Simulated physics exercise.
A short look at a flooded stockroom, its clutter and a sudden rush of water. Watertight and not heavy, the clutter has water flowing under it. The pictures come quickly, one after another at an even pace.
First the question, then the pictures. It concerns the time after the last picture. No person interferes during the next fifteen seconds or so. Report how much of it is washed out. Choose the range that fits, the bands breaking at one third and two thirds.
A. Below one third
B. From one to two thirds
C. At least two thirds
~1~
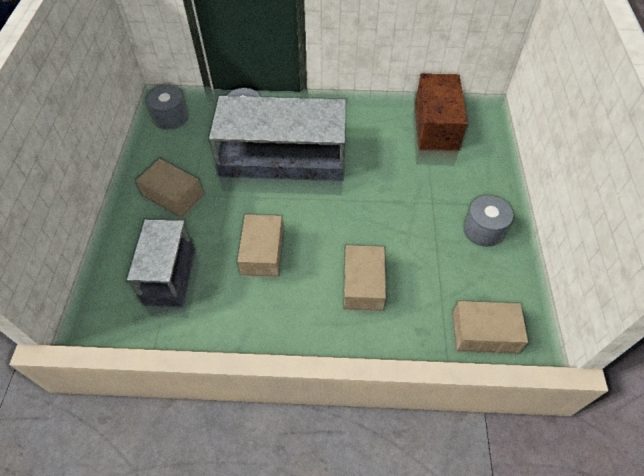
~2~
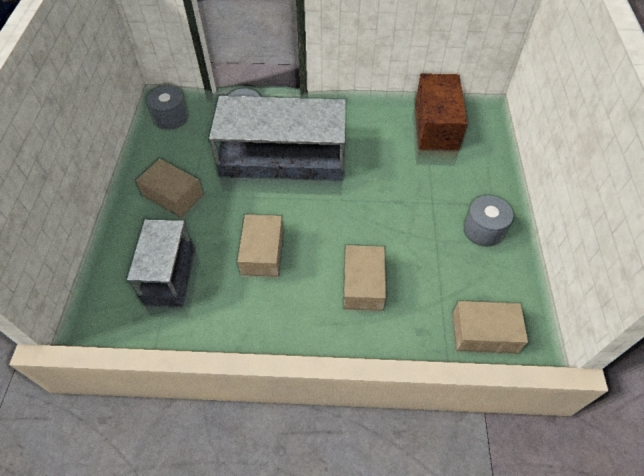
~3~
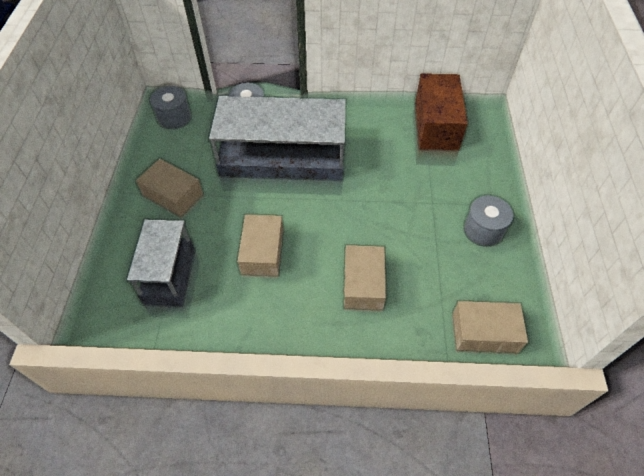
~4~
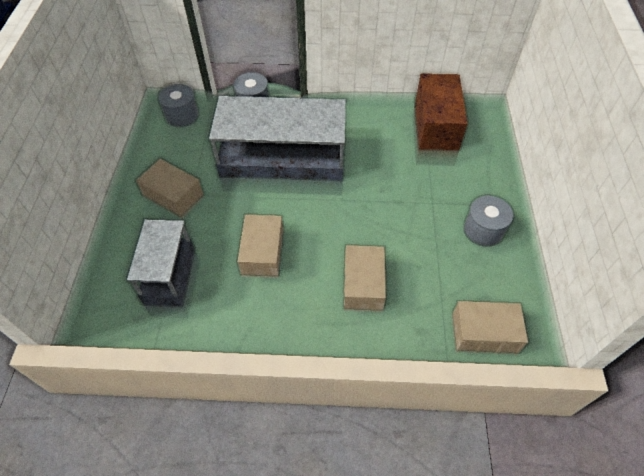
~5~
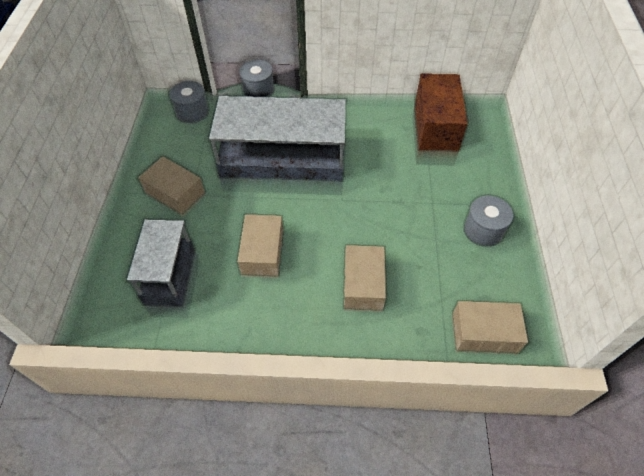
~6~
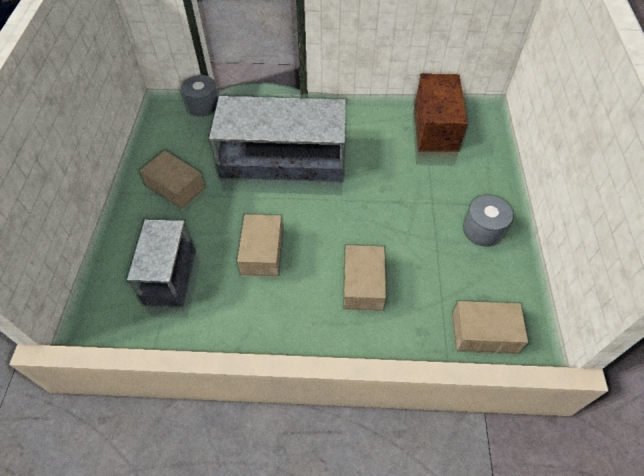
From one to two thirds.
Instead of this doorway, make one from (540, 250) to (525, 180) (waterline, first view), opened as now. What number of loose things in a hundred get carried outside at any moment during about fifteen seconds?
Roughly 40 per cent.
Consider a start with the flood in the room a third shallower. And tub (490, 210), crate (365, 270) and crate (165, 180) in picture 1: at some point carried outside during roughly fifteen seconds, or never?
In turn: Remains, remains, swept away.
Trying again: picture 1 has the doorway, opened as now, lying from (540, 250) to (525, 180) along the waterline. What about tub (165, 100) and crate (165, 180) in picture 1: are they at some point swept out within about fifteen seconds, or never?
One by one, that comes to still there, then still there.
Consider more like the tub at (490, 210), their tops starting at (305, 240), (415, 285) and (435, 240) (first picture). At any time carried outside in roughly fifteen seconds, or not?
For the three copies in the stated order: Remained, remained, remained.
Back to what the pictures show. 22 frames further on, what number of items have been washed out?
That makes 3.
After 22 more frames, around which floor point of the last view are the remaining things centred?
In the last view, somewhere about (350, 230).
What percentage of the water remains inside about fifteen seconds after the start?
About 54 percent.
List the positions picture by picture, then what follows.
A tub at (165, 98), afloat; a crate at (167, 180), afloat; 0 of 7 have shifted, in the first frame.
A tub at (165, 98), afloat; a crate at (167, 180) floats; 0 of 7 have shifted, in the second frame.
A tub at (168, 98), afloat, close to its start; a crate at (167, 180), afloat; 1 of 7 have shifted, in the third frame.
A tub at (176, 95), afloat, close to its start; a crate at (168, 180), afloat; 2 of 7 have shifted, in the fourth frame.
A tub at (187, 92), afloat, a stride from its start; a crate at (169, 178) floats, close to its start; 3 of 7 have shifted, in the fifth frame.
A tub at (198, 86), afloat, a stride from its start; a crate at (170, 172), afloat, close to its start; 3 of 7 have shifted, in the sixth frame.
A moment on, 2 of 7 are out; 5 afloat.
Next, 3 of 7 are out; 4 afloat.
Later, 3 of 7 are out; 4 afloat.
In the end, 4 of 7 are out; 3 afloat.
